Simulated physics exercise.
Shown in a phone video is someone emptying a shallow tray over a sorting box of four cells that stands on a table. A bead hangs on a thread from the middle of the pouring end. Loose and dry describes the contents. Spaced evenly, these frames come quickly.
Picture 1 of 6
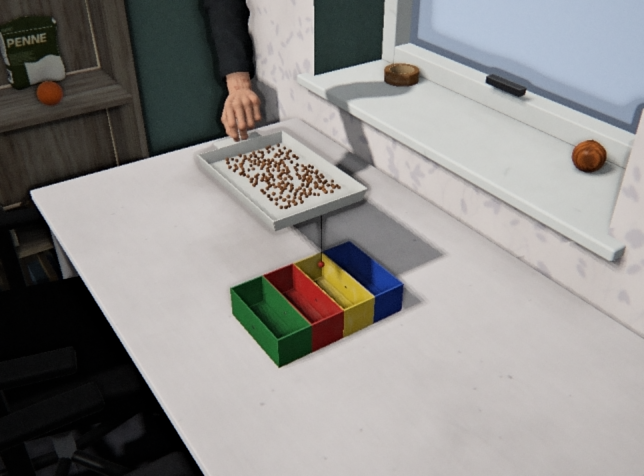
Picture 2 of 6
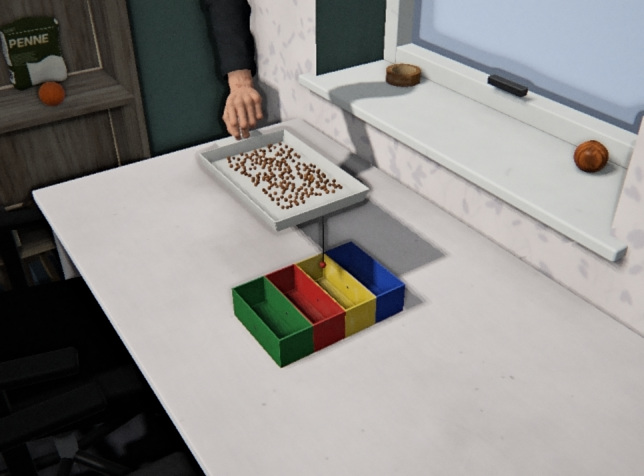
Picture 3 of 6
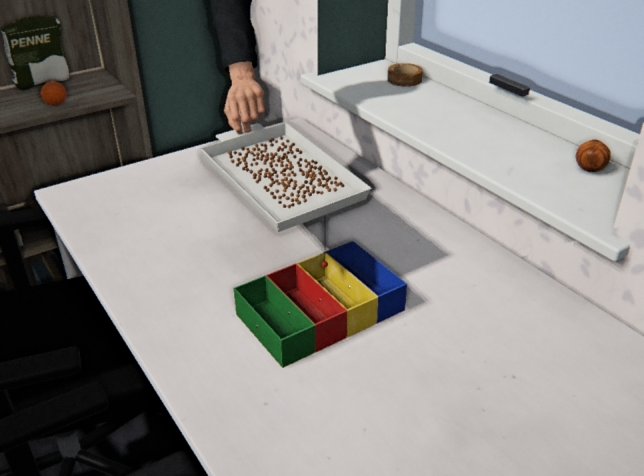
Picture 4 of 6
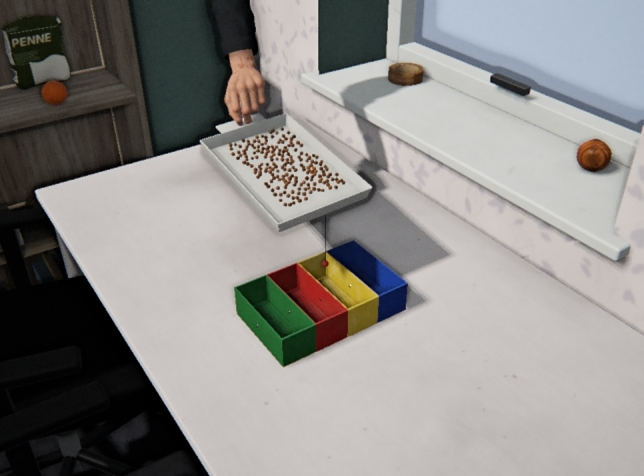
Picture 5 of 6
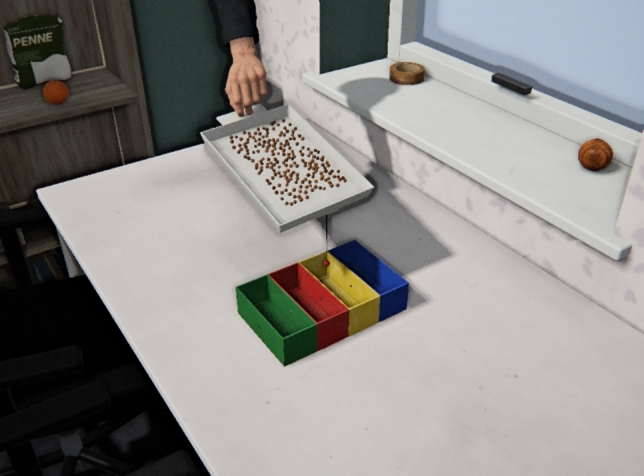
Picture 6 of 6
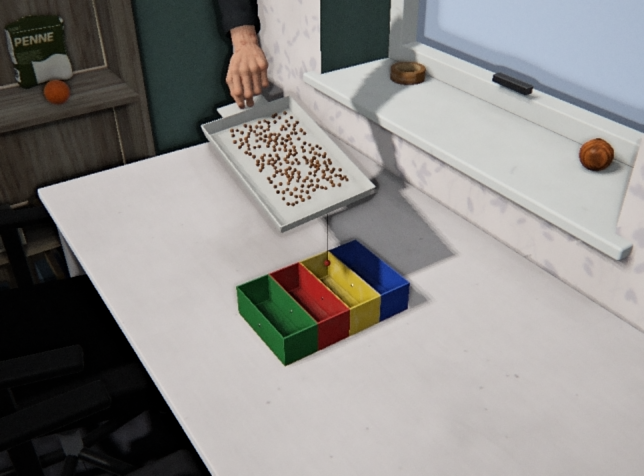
At a white table, a hand gradually raises the back of a tray of small brown balls.
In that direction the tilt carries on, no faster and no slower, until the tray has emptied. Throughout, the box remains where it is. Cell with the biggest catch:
Red.
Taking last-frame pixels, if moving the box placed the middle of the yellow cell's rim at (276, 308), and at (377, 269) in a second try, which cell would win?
It would be the blue one the first time and the cell in green the second time.
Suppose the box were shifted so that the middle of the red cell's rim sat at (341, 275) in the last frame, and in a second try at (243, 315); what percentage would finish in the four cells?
It would be roughly 60 per cent in the first placement and roughly 90 per cent in the second.
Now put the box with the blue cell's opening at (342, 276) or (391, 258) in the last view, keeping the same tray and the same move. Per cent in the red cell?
Trial 1 around 40 percent, trial 2 around 20 percent.
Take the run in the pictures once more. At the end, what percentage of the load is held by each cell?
The green cell holds about 20 %, the red cell about 60 %, the yellow cell about 10 % and the blue cell about 0 %.
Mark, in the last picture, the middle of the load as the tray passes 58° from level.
The centre of the load shows up near (303, 217) in the last view.
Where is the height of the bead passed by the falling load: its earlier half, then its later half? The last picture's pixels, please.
About (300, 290) to begin with, then about (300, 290).
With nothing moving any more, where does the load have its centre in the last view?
Near (312, 322), more or less.
Shortly afterwards, tray tipped steeply; all but a few on the tray; only a few in the green cell; only a few in the red cell; only a few in the yellow cell; a little falling or outside the box.
Next, tray tipped right over; the bulk on the tray; a little in the red cell; a little in the green cell; only a few in the yellow cell; a little falling or outside the box.
Some moments later, tray tipped past a quarter turn; near two thirds in the red cell; near a quarter in the green cell; a little in the yellow cell.
In the end, tray tipped past a quarter turn; near two thirds in the red cell; near a quarter in the green cell; a little in the yellow cell; none at all in the blue cell.
